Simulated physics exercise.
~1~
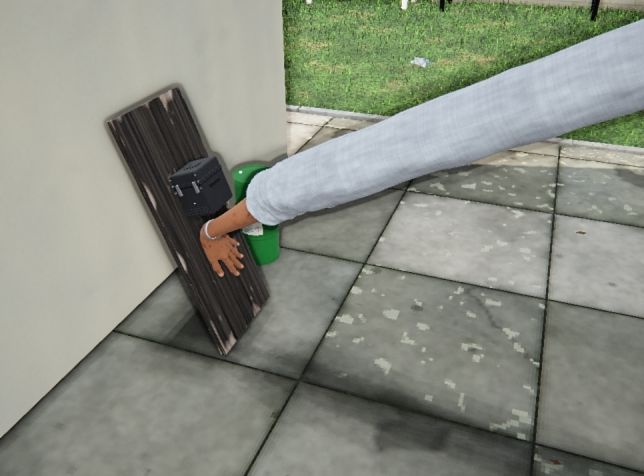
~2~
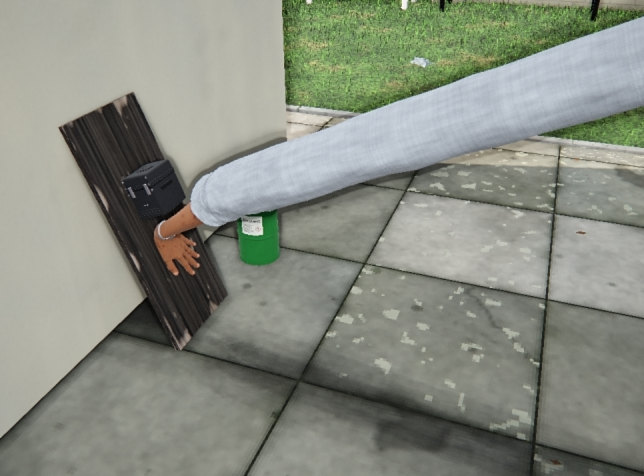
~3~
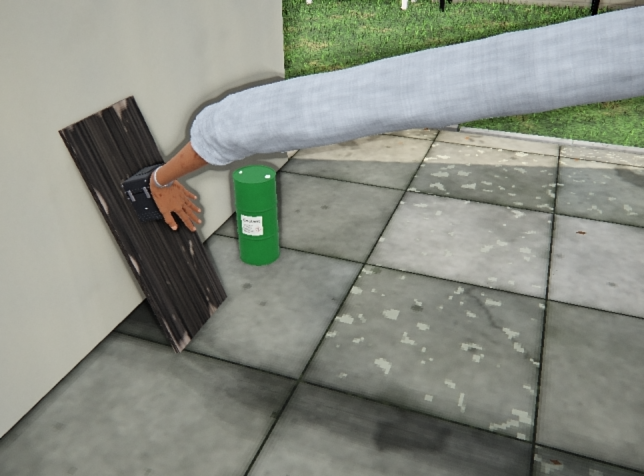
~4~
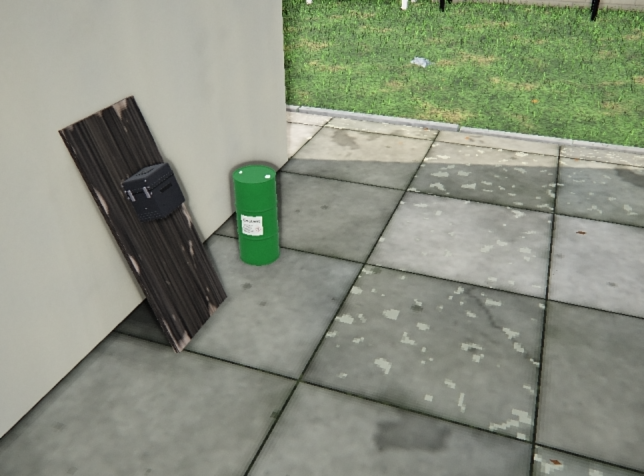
The video shows a hand shifting a dark, streaked board with a small black box on its face leftward along a pale wall, beside a green canister on paving. The hand lets go and withdraws, and the board stays leaning, with the canister still in place.
